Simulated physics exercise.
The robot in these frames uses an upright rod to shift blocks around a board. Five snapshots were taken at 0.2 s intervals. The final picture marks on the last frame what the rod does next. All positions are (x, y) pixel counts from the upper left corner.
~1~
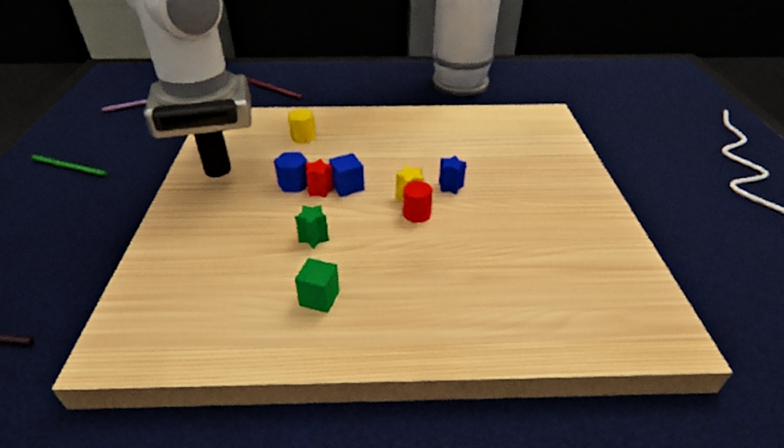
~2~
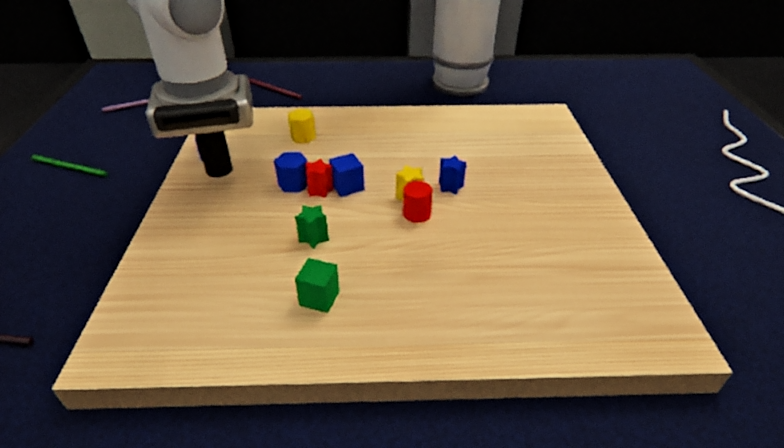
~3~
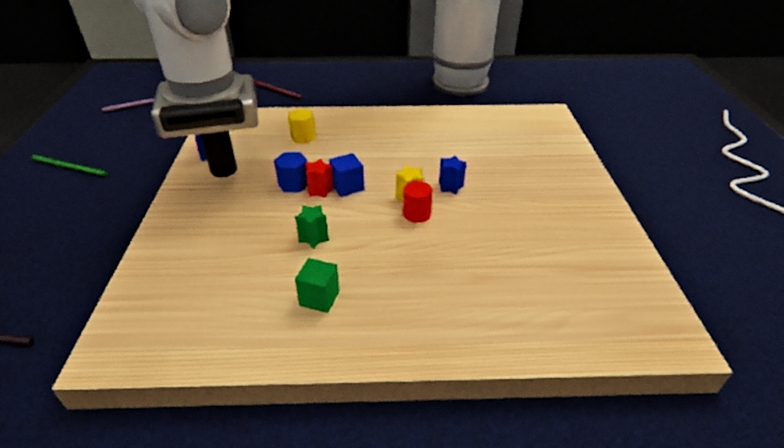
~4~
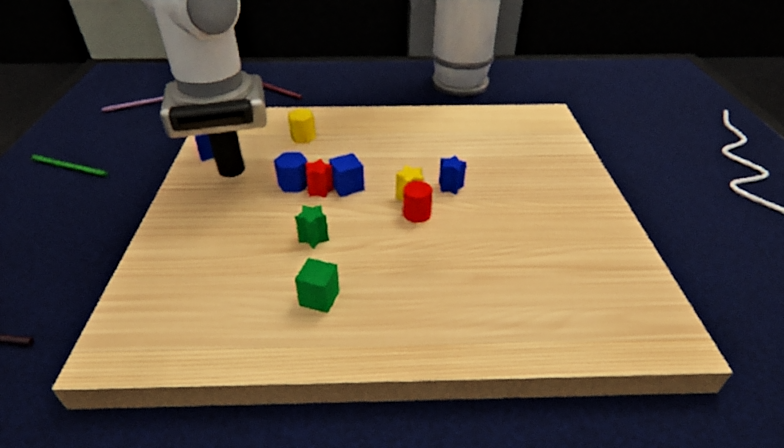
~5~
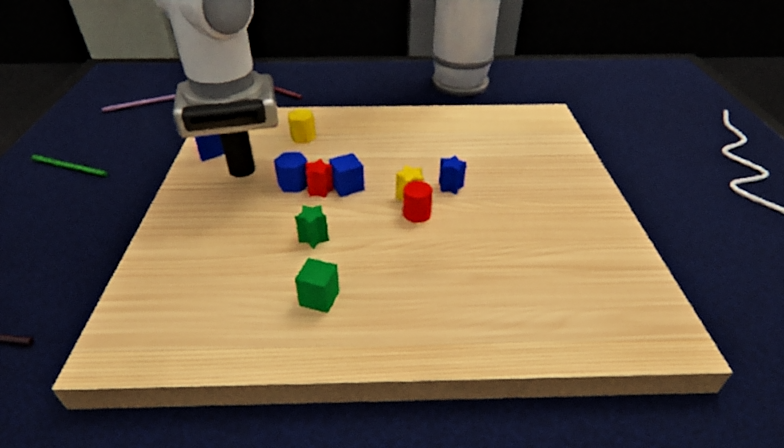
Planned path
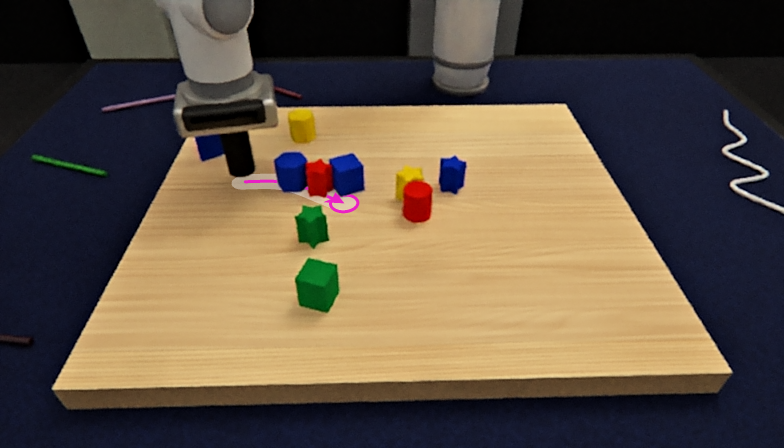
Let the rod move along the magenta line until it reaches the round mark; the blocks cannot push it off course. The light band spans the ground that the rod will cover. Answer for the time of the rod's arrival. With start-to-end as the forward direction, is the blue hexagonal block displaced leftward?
Final answer: Yes.
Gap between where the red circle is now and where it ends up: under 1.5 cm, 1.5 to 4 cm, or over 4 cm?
It goes under 1.5 cm.
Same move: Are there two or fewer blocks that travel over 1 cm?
The answer is no.
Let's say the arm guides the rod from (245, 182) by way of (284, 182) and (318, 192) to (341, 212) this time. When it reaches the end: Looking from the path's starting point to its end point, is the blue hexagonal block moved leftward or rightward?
The left.
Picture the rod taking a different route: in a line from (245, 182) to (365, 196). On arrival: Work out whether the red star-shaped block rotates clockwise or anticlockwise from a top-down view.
Verdict: Clockwise.
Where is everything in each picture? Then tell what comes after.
The first picture shows lower end of the rod at (218, 171), tops of blocks, blue hexagonal block at (290, 159), green star-shaped block at (311, 212), red star-shaped block at (317, 166), blue square piece at (346, 162), red circle at (418, 189).
The second picture shows rod at (220, 171), blocks as before.
The third picture shows rod at (224, 170), blocks as before.
The fourth picture shows rod at (232, 170), blocks as before.
The fifth picture shows rod at (242, 170), blue hexagonal block at (290, 159), green star-shaped block at (311, 212), red star-shaped block at (317, 166), blue square piece at (346, 162), red circle at (418, 189).
The drawn path runs from (245, 182) over (282, 182) and (314, 191) to (344, 203).
On the path given first. One third of the way, rod at (280, 170); blue hexagonal block at (307, 159); red star-shaped block at (327, 168), turned 35° clockwise; blue square piece at (353, 162).
Two thirds of the way, rod at (313, 179); blue hexagonal block at (339, 160), turned 60° anticlockwise; red star-shaped block at (345, 175), turned 90° clockwise; blue square piece at (371, 161).
At the end, rod at (343, 192); blue hexagonal block at (348, 160), turned 85° anticlockwise; green star-shaped block not moved; red star-shaped block at (366, 182), turned 95° clockwise; blue square piece at (376, 159), turned 30° clockwise; red circle not moved.
